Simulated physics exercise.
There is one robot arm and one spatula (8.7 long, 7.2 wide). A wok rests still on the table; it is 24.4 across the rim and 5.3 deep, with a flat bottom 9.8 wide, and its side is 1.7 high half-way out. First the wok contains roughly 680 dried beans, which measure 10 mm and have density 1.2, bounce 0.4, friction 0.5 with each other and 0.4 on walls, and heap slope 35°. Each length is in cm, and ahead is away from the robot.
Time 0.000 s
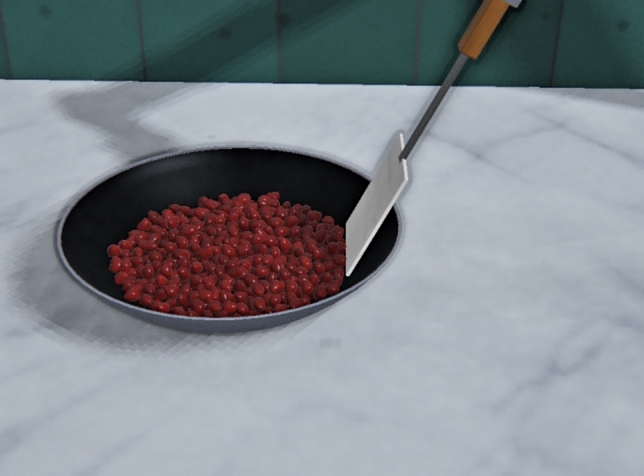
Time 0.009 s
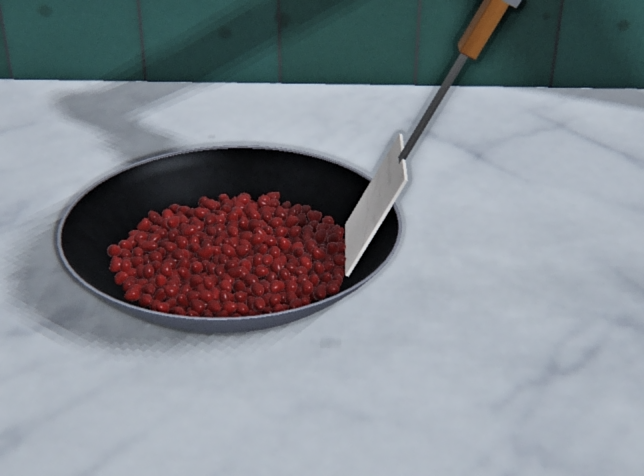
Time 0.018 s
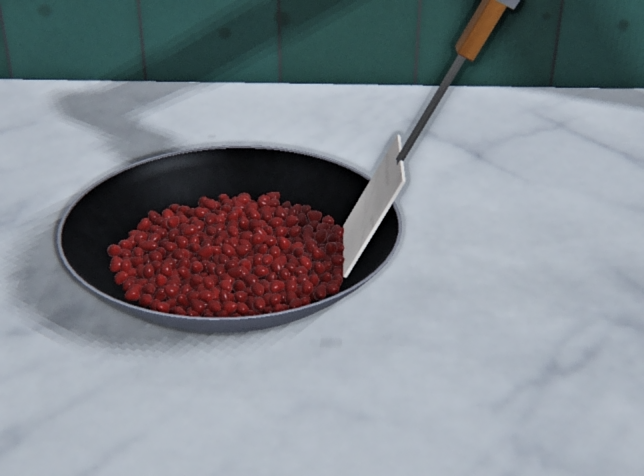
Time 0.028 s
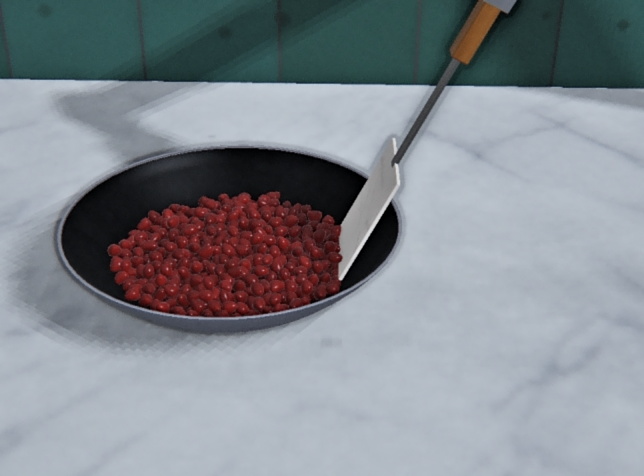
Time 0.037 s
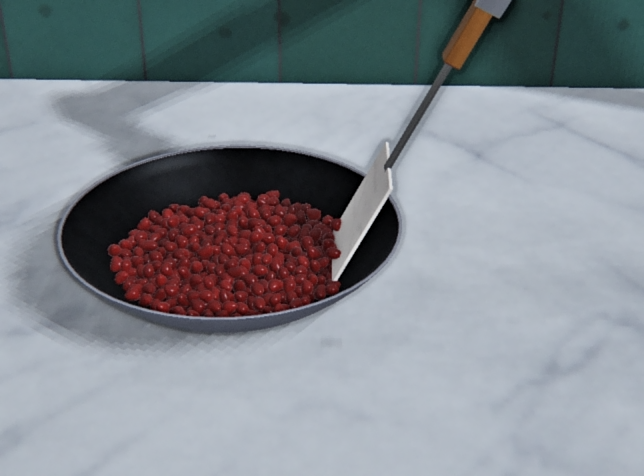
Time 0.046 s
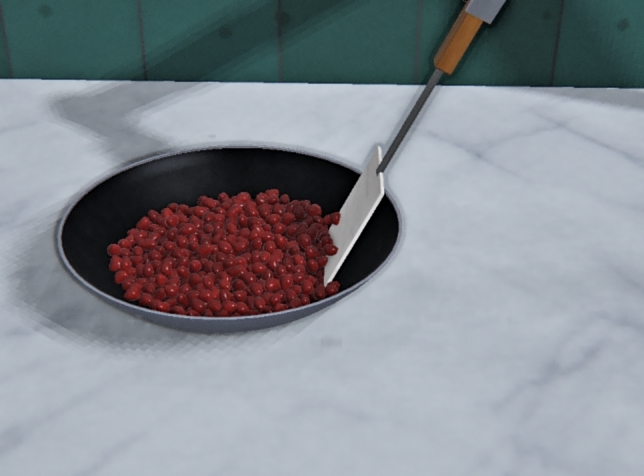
A spatula with a wooden handle slid slightly left and down into the right edge of a heap of red beans in a black pan, while the pan stayed still on the marble counter.
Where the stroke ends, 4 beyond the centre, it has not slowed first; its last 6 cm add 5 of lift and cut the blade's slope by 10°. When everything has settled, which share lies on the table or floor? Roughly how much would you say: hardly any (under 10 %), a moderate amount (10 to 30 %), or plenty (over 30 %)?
I'd say hardly any.
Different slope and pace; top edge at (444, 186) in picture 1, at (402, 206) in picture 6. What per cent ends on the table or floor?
Off the vessel, on the table or floor: Some 15 percent.
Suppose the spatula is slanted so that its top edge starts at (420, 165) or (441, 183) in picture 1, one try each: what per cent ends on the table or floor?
Some 0 and 0 per cent.
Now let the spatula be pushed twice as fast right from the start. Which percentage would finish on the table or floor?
About 25 in a hundred.
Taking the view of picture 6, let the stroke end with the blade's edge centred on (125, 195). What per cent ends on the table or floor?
Around 25 percent ends on the table or floor.
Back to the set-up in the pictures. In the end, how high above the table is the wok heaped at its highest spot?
It reaches about 7.0 cm.
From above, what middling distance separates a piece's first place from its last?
4 cm.
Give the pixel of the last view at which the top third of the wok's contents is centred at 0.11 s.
Around (202, 237).
After 0.11 s, sloping 64°, highest piece 6 above the table; 683 in the wok.
After 0.17 s, sloping 59°, highest piece 13 above the table; 681 in the wok, 2 on the blade or in flight.
After 0.40 s, sloping 54°, highest piece 13 above the table; 670 in the wok, 8 on the table or floor, 5 on the blade or in flight.
After 1.45 s, sloping 54°, highest piece 7 above the table; 668 in the wok, 15 on the table or floor.
At rest, 668 in the wok, 15 on the table or floor. That is 2 % on the table or floor.
